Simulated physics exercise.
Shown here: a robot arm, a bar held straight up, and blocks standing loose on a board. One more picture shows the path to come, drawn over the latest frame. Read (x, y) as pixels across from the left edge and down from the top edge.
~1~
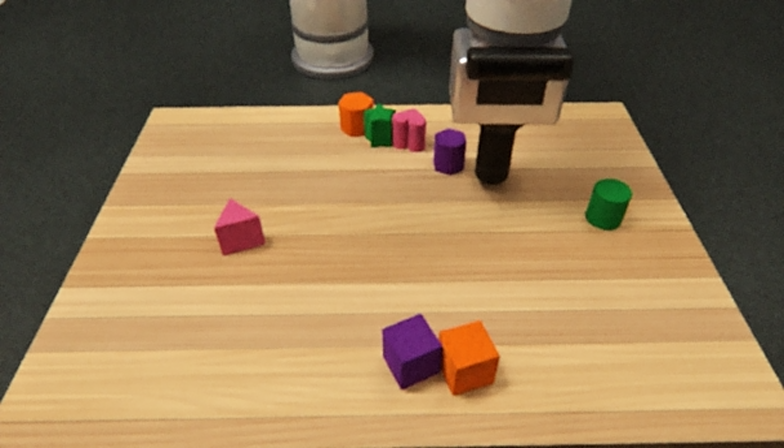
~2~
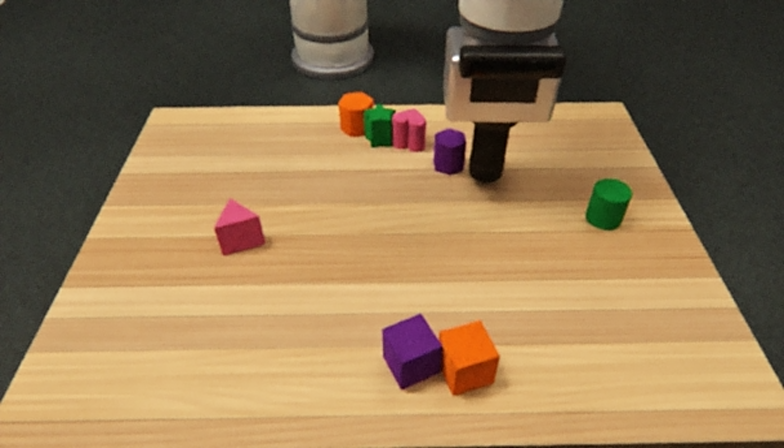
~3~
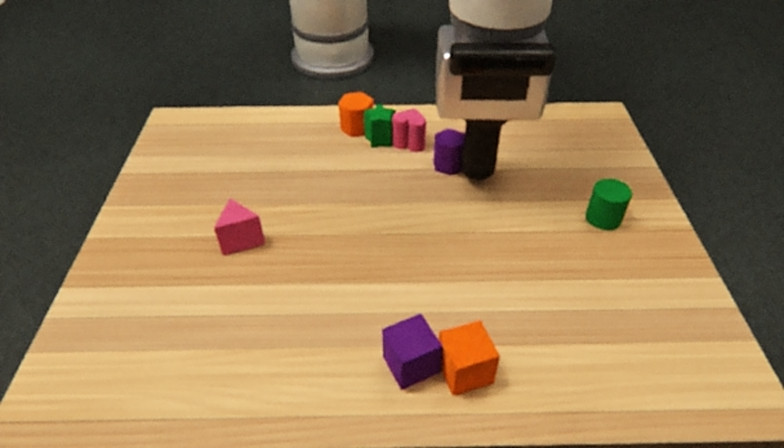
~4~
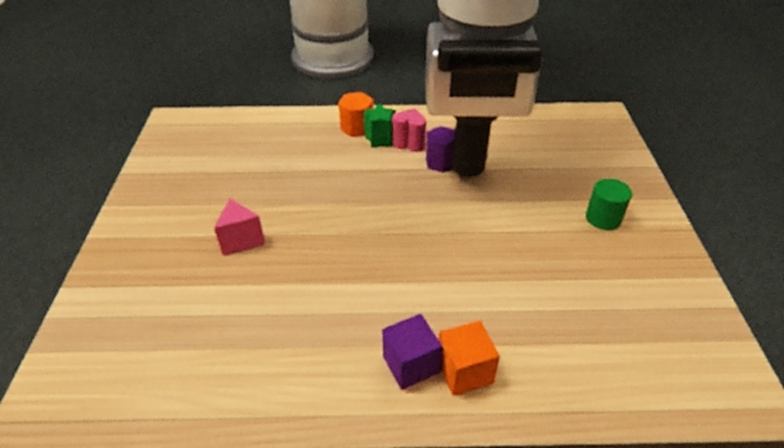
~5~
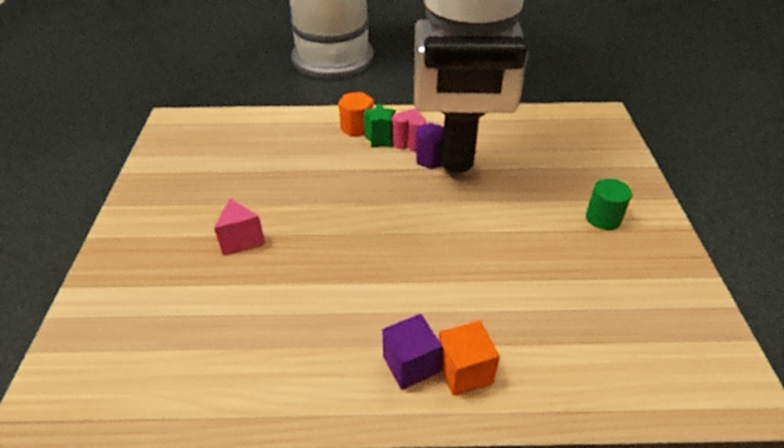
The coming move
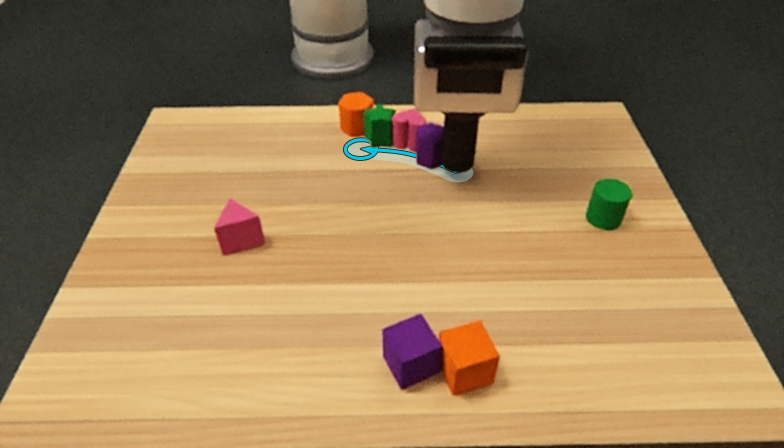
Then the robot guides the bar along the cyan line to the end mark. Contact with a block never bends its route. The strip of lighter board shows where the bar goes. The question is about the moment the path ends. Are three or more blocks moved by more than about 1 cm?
Going by the path, yes.
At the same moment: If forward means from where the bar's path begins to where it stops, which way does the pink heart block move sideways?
To the right.
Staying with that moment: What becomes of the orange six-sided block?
Once the bar is done, the orange six-sided block is in a new spot.
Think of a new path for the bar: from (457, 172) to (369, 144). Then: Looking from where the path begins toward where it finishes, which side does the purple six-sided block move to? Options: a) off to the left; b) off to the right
It's b.
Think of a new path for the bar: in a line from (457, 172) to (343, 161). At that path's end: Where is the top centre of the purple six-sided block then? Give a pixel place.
About (402, 120).
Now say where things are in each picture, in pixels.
In the first picture, bar's lower end (491, 174); orange six-sided block (356, 101); green star block (380, 112); pink heart block (410, 116); purple six-sided block (451, 137).
In the second picture, bar (486, 173); blocks still.
In the third picture, bar (478, 170); blocks still.
In the fourth picture, bar (469, 167); purple six-sided block (443, 135).
In the fifth picture, bar (458, 163); orange six-sided block (356, 101); green star block (380, 112); pink heart block (410, 116); purple six-sided block (432, 131).
Drawn move, from (457, 172) via (427, 159) and (395, 151), ending at (361, 149).
On the path given first. One third of the way, bar (426, 151); orange six-sided block (350, 100); green star block (376, 109), turned 35° anticlockwise; pink heart block (402, 101), turned 35° anticlockwise; purple six-sided block (409, 115), turned 35° clockwise.
Two thirds of the way, bar (394, 143); orange six-sided block (342, 99); green star block (372, 105), turned 75° anticlockwise; pink heart block (401, 93), turned 15° anticlockwise; purple six-sided block (399, 107), turned 95° clockwise.
At the end, bar (360, 141); orange six-sided block (342, 99); green star block (372, 104), turned 70° anticlockwise; pink heart block (401, 92), turned 15° anticlockwise; purple six-sided block (399, 106), turned 95° clockwise.
